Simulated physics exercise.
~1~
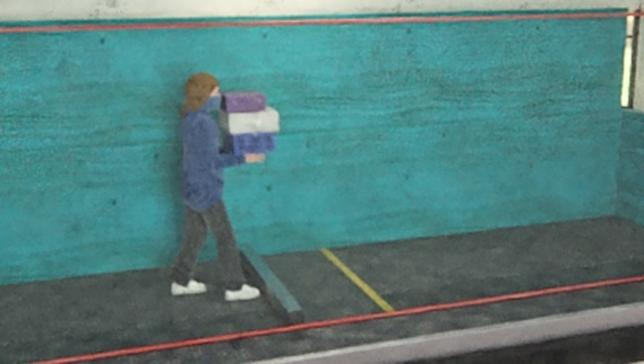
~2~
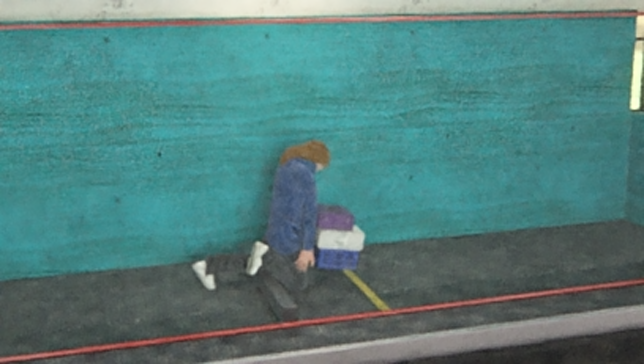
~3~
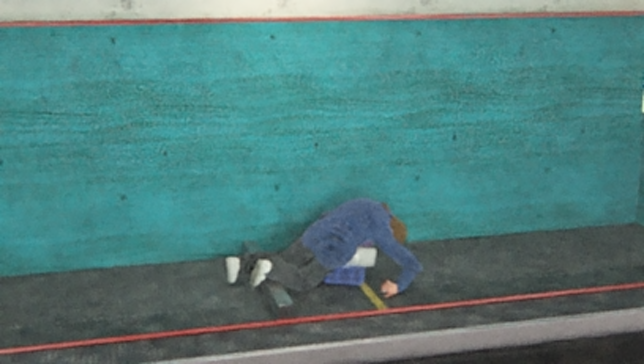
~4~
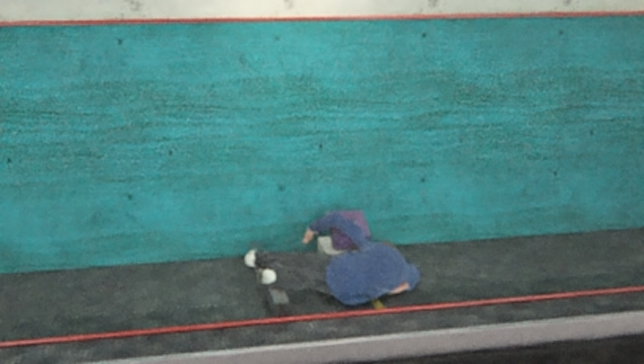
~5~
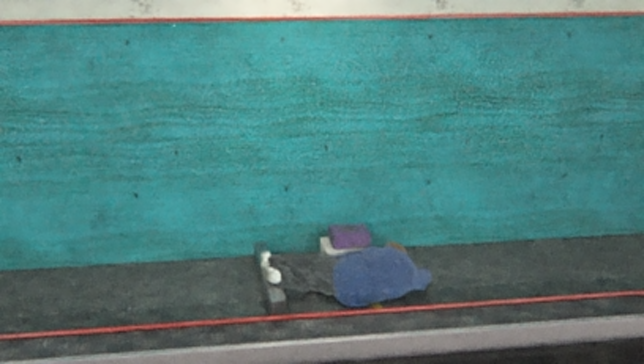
A porter in a blue top, dark trousers and white shoes stands side-on at the left, facing right, holding a purple toolbox, a white carton and a blue crate stacked on the forearms. A teal wall runs behind, with a dark floor, a low rail and a yellow line beyond it. The porter pitches forward over the rail, dropping to the knees as the boxes come down still stacked. The body folds over them, then slumps flat. Finally the porter lies with head past the yellow line, the toolbox and carton behind, short of it.
